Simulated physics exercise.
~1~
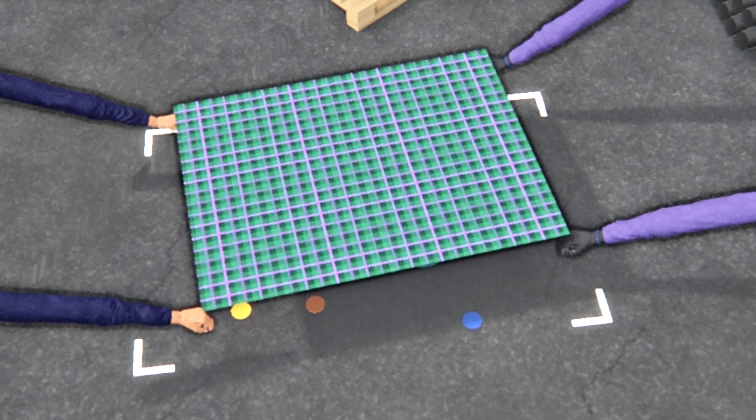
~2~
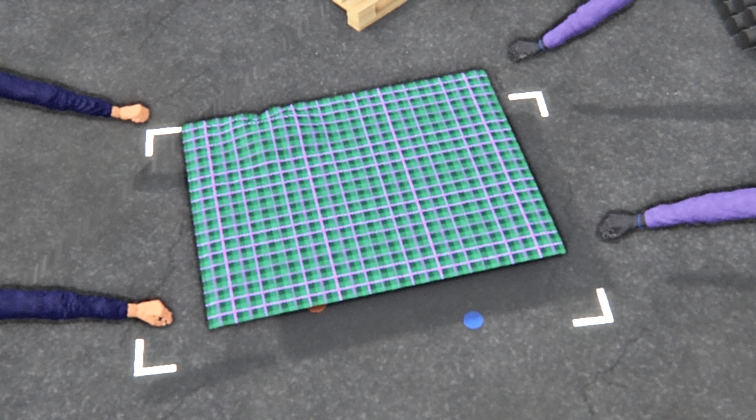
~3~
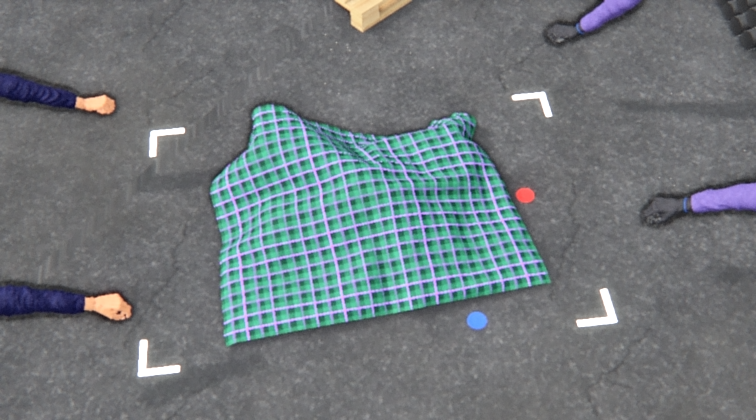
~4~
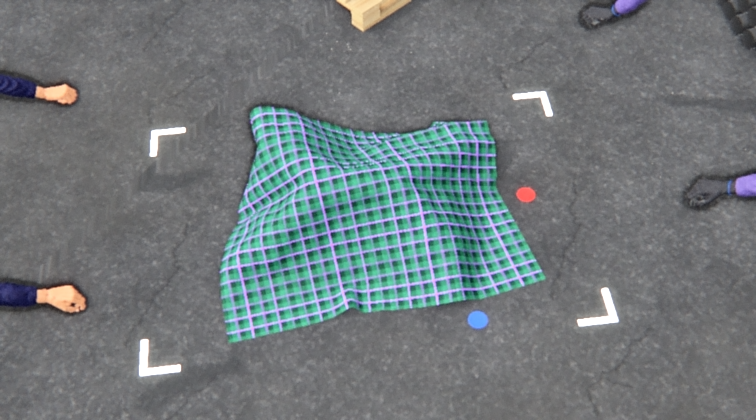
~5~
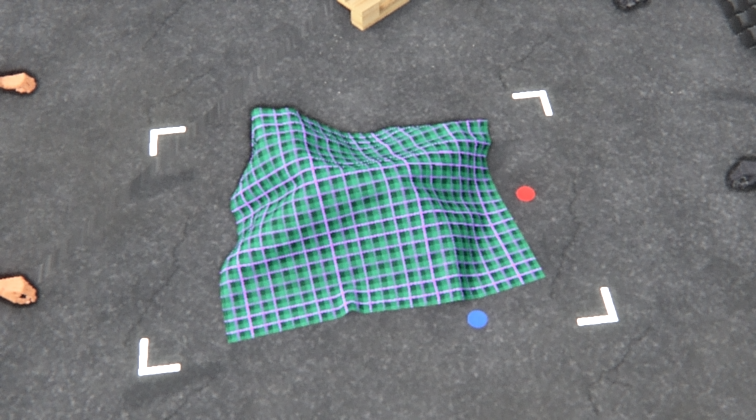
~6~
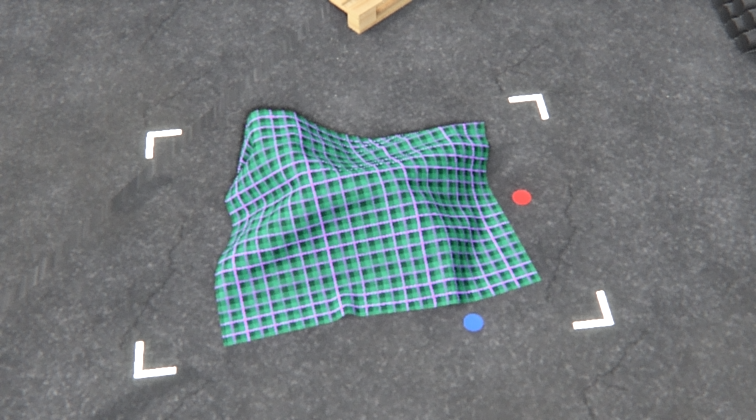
On a dark paved site floor with white corner marks, four arms hold out a green plaid blanket, then let go and draw back as it drops and crumples, covering a yellow disc and leaving a red and a blue one bare beside it.
